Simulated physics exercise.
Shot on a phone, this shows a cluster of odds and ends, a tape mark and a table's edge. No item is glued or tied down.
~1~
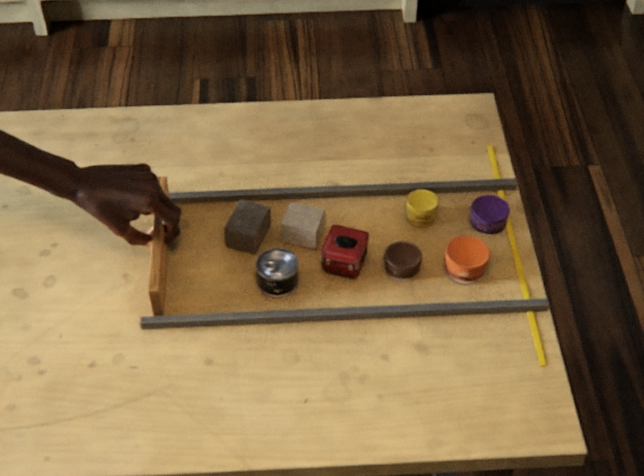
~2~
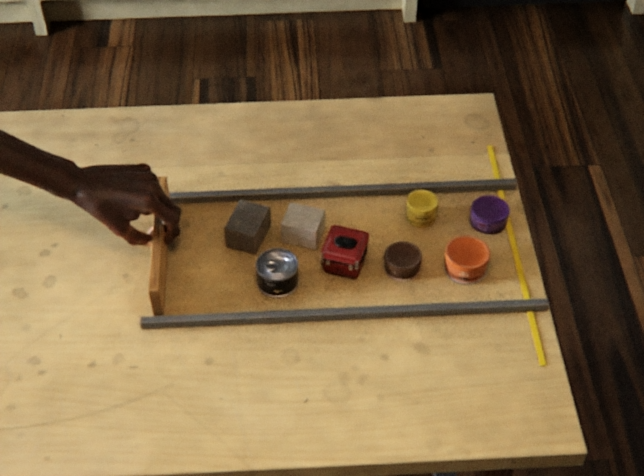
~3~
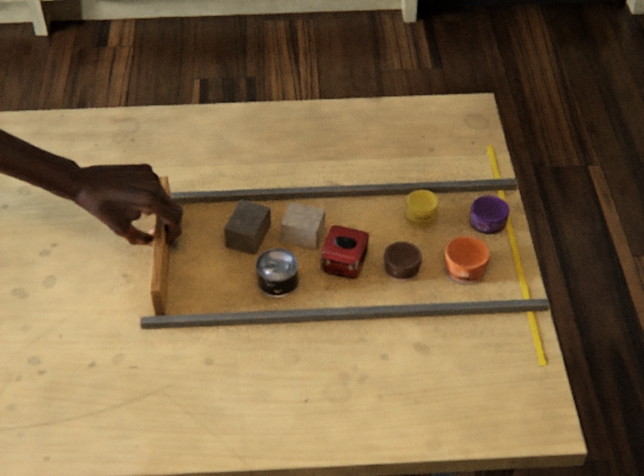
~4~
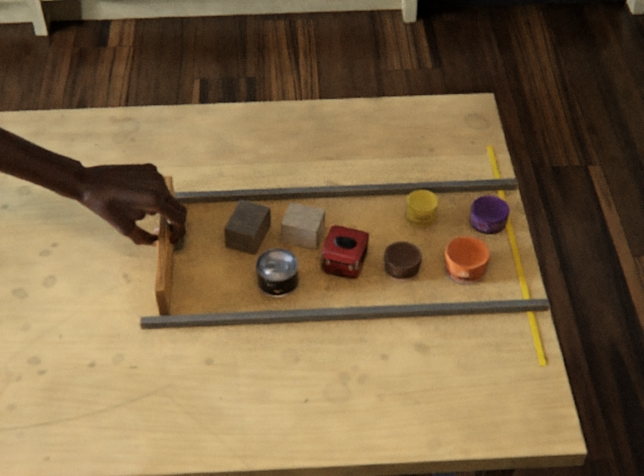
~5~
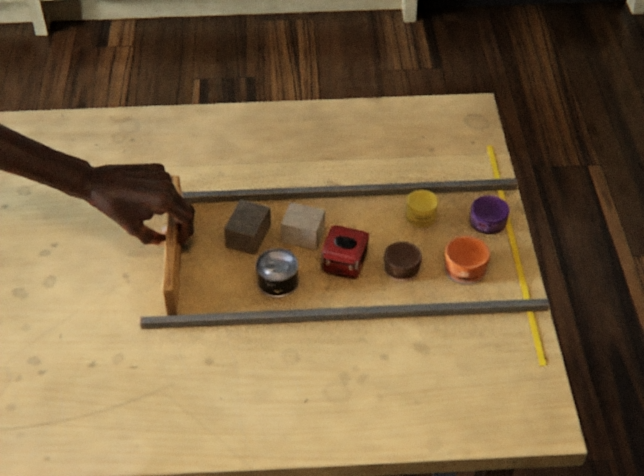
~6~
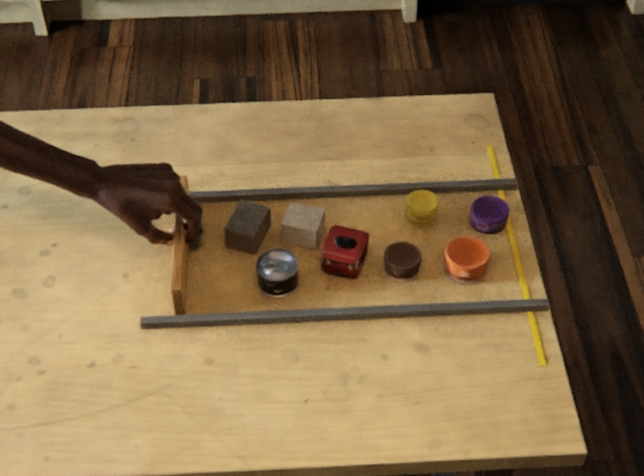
At first, a hand holds a wooden board upright at the left end of two grey rails, with blocks, a red case, tins and colourful tubs sitting between them. The hand then slides the board slightly to the right, toward the grey block, while the objects themselves stay where they are.
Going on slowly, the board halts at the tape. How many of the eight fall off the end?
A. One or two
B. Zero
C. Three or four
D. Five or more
Option D: Five or more.
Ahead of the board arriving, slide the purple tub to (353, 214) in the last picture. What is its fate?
In that case it plunges.
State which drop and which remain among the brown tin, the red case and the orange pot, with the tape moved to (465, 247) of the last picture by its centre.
In that case the brown tin hangs on, the red case hangs on and the orange pot slides off.
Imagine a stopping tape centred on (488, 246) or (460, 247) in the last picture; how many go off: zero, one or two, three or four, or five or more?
Taking the two tapes in that order, I'd say 5 or more and either three or four.
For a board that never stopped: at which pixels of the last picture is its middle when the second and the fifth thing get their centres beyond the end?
First around (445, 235), then around (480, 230).
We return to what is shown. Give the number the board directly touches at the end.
2 are in contact with it.
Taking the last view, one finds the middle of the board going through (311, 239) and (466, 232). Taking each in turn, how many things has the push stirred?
The first count is 4, and then it's 8.
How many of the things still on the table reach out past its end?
That would be 2.
Soon after, none off yet; purple tub at rest near (489, 215); orange pot at rest near (467, 260); yellow tub at rest near (422, 209).
At rest, the number that fall off is five or more; fallen, white block, red case, brown tin, yellow tub, orange pot and purple tub.
